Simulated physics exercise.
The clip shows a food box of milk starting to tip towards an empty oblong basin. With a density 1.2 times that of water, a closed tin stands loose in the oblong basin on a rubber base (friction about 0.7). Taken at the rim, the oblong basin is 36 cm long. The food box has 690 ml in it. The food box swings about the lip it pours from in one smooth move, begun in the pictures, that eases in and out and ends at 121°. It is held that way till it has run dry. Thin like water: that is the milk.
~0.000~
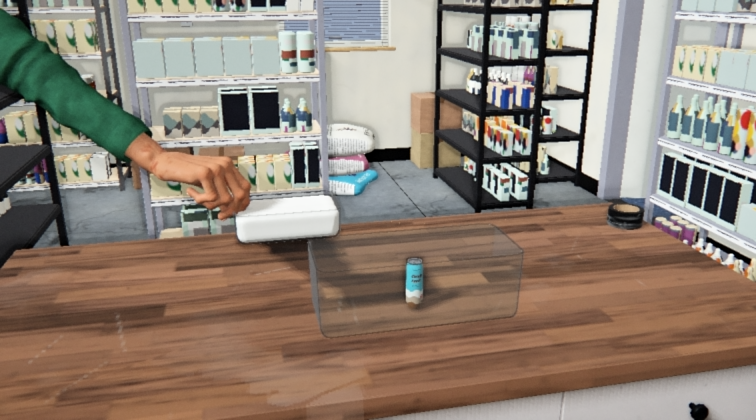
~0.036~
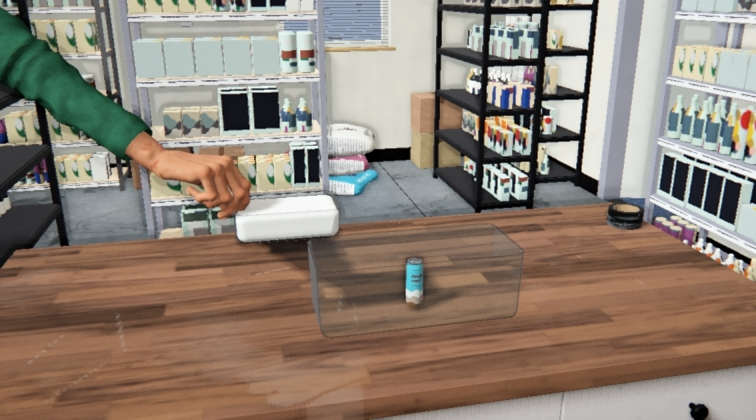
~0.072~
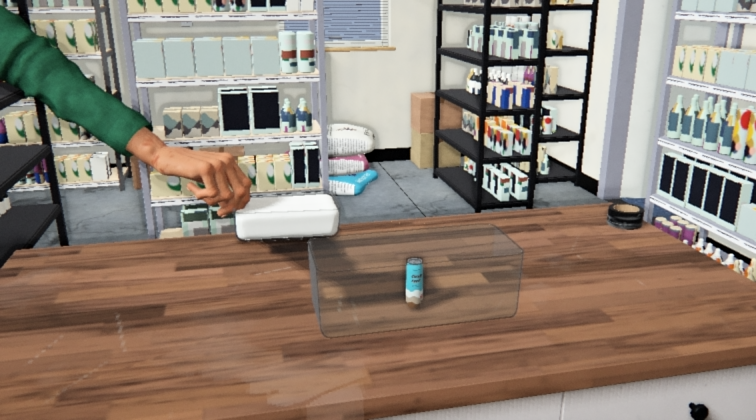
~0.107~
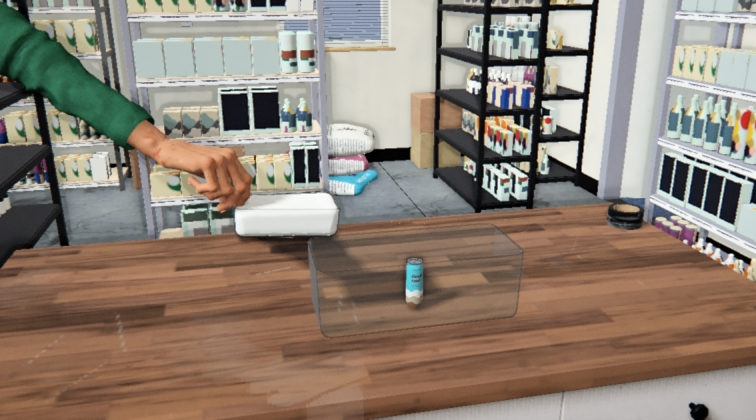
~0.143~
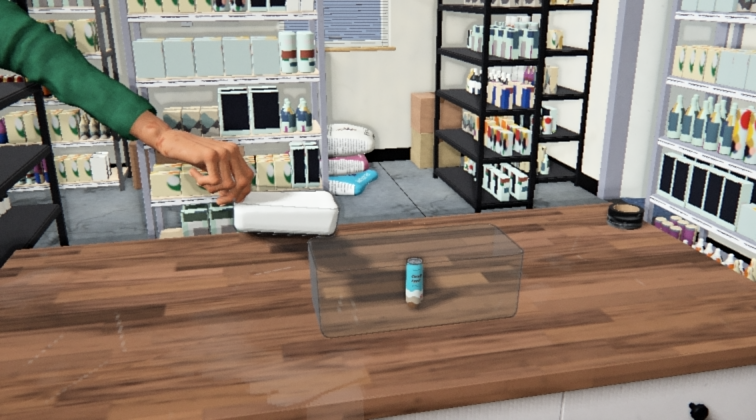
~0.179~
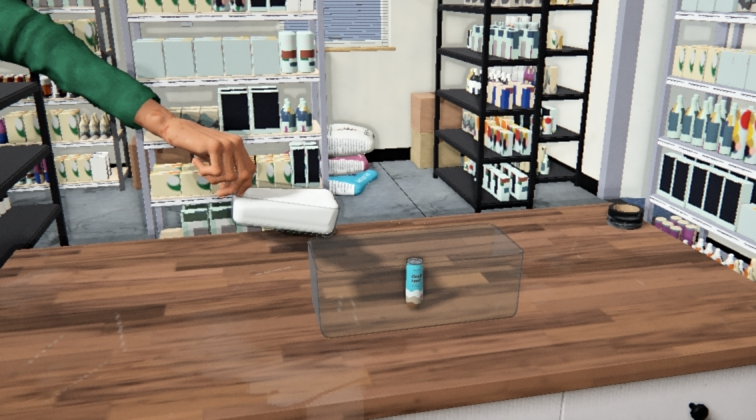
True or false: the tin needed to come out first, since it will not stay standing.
True.
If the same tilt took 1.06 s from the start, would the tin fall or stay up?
Then the tin tumbles.
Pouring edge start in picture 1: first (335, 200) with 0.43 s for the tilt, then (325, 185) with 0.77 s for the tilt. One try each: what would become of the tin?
Trial 1 - tin tips; trial 2 - tin tips.
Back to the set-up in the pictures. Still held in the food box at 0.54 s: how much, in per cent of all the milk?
About 20 per cent.
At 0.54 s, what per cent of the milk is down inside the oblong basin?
Near 20 in a hundred.
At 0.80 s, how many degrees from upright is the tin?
It tilts roughly 80° from upright.
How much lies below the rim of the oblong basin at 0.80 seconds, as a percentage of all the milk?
Around 90 parts in a hundred.
Then, 0.54 s in, the tilt is 81° and 20 per cent is still to pour; the tin stands where it began.
Then, 0.80 s in, the tilt is 119° and 0 per cent is still to pour; the tin lies on its side.
Then, 1.08 s in, the tilt is 121° and 0 per cent is still to pour; the tin lies on its side.
Then, 1.38 s in, the tilt is 121° and 0 per cent is still to pour; the tin lies on its side.
Finally, the tin lies on its side.
